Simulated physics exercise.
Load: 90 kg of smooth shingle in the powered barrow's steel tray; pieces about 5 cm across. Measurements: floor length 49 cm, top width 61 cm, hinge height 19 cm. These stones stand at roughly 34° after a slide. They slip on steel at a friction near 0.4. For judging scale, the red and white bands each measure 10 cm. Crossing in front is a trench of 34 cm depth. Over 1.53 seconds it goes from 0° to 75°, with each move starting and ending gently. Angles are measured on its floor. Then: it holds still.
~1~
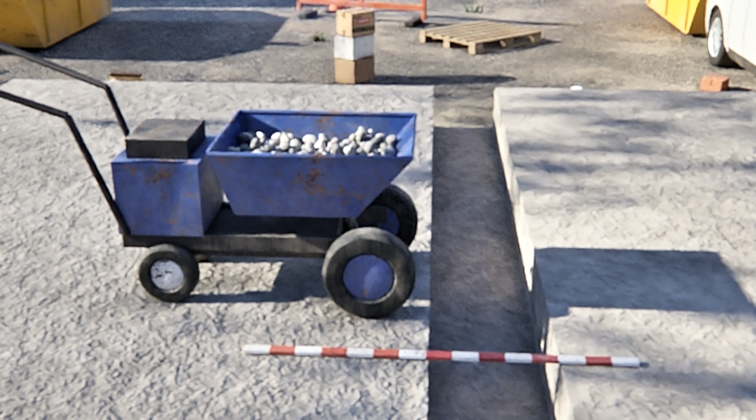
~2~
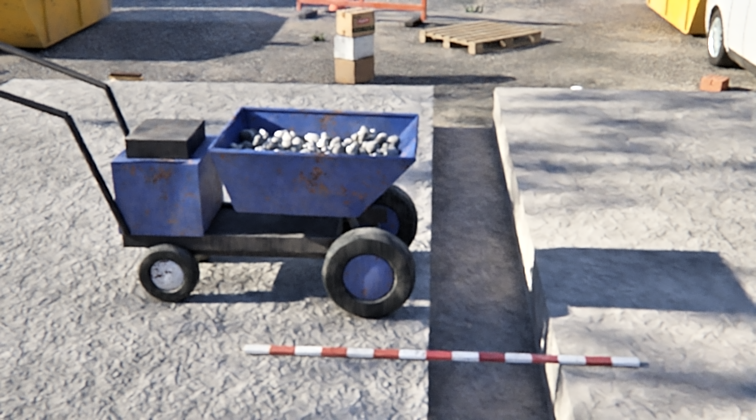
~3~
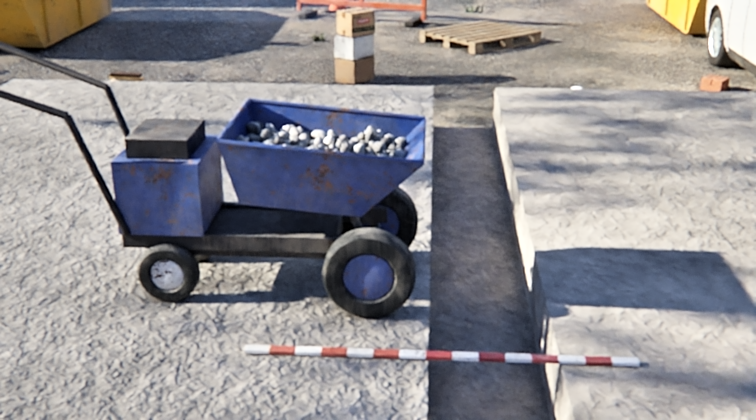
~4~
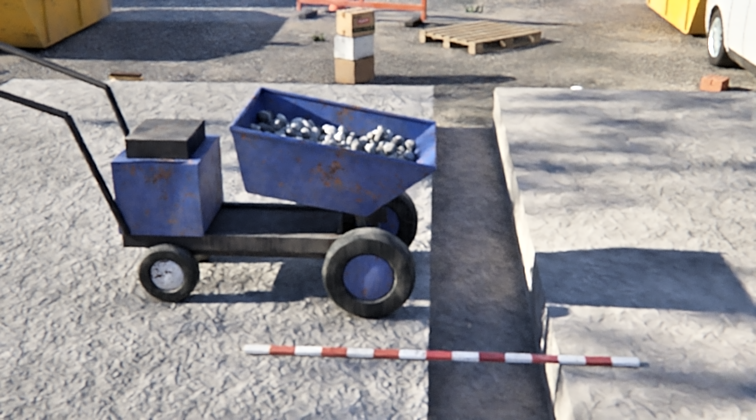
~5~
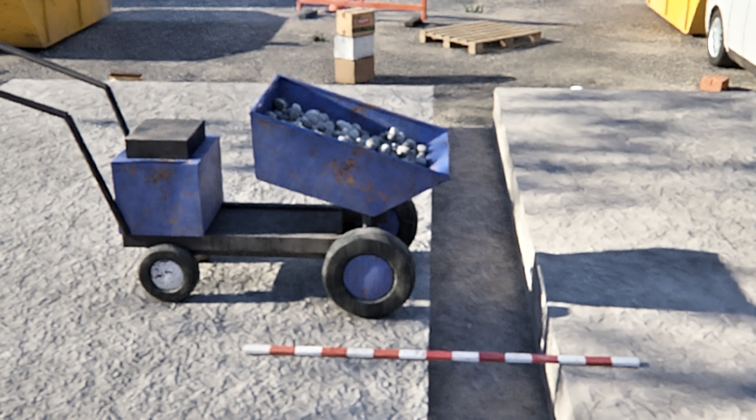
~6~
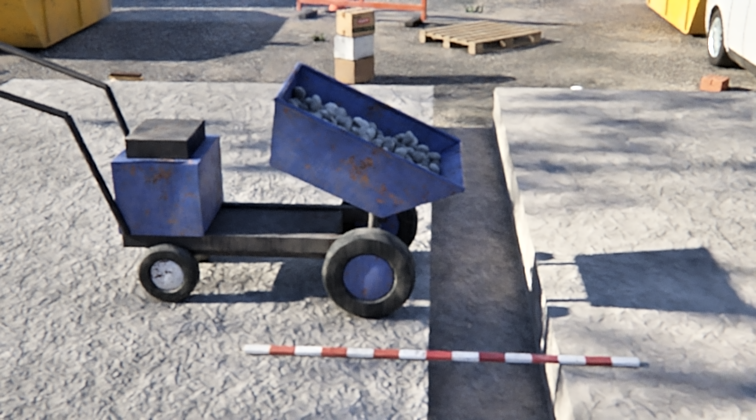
In the video, a blue, wheeled dumper loaded with grey stones stands beside a trench, behind a red and white striped pole. Its tray gradually tilts down toward the right while the wheeled base stays still.
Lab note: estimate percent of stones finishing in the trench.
Approx. 60 %.
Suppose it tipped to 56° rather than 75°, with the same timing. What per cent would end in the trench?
Share in trench: Approx. 60%.
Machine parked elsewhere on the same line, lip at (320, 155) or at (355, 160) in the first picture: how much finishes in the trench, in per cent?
From the first spot near 100, from the second near 100 per cent.
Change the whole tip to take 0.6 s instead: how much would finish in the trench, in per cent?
It would come to roughly 40 per cent.
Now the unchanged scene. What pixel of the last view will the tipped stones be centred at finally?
I'd put it close to (530, 338).
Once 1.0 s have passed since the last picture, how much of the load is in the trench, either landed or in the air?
Something like 40 in a hundred.
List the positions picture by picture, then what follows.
Lip at (412, 159), floor tilted 0°, highest stones at (313, 139), in the first frame.
Lip at (415, 160), floor tilted 1°, highest stones at (287, 138), in the second frame.
Lip at (423, 163), floor tilted 5°, highest stones at (273, 132), in the third frame.
Lip at (435, 169), floor tilted 11°, highest stones at (281, 124), in the fourth frame.
The tray is at 18°, its lip at (449, 178); the top of the load is at (289, 112), in the fifth frame.
Lip at (464, 190), floor tilted 26°, highest stones at (303, 101), in the sixth frame.
Then, 0.5 s after the last picture the floor is at 63°, 99 % in the tray, 1 % in the trench; the foremost stones are at (516, 244).
Then, 1.0 s after the last picture the floor is at 75°, 27 % in the tray, 42 % in the trench, 32 % past the trench; the foremost stones are at (657, 300).
Then, 1.4 s after the last picture the floor is at 75°, 3 % in the tray, 57 % in the trench, 40 % past the trench; the foremost stones are at (736, 291).
Then, 3.3 s after the last picture the floor is at 75°, 0 % in the tray, 60 % in the trench, 40 % past the trench; the foremost stones are past the picture's edge.
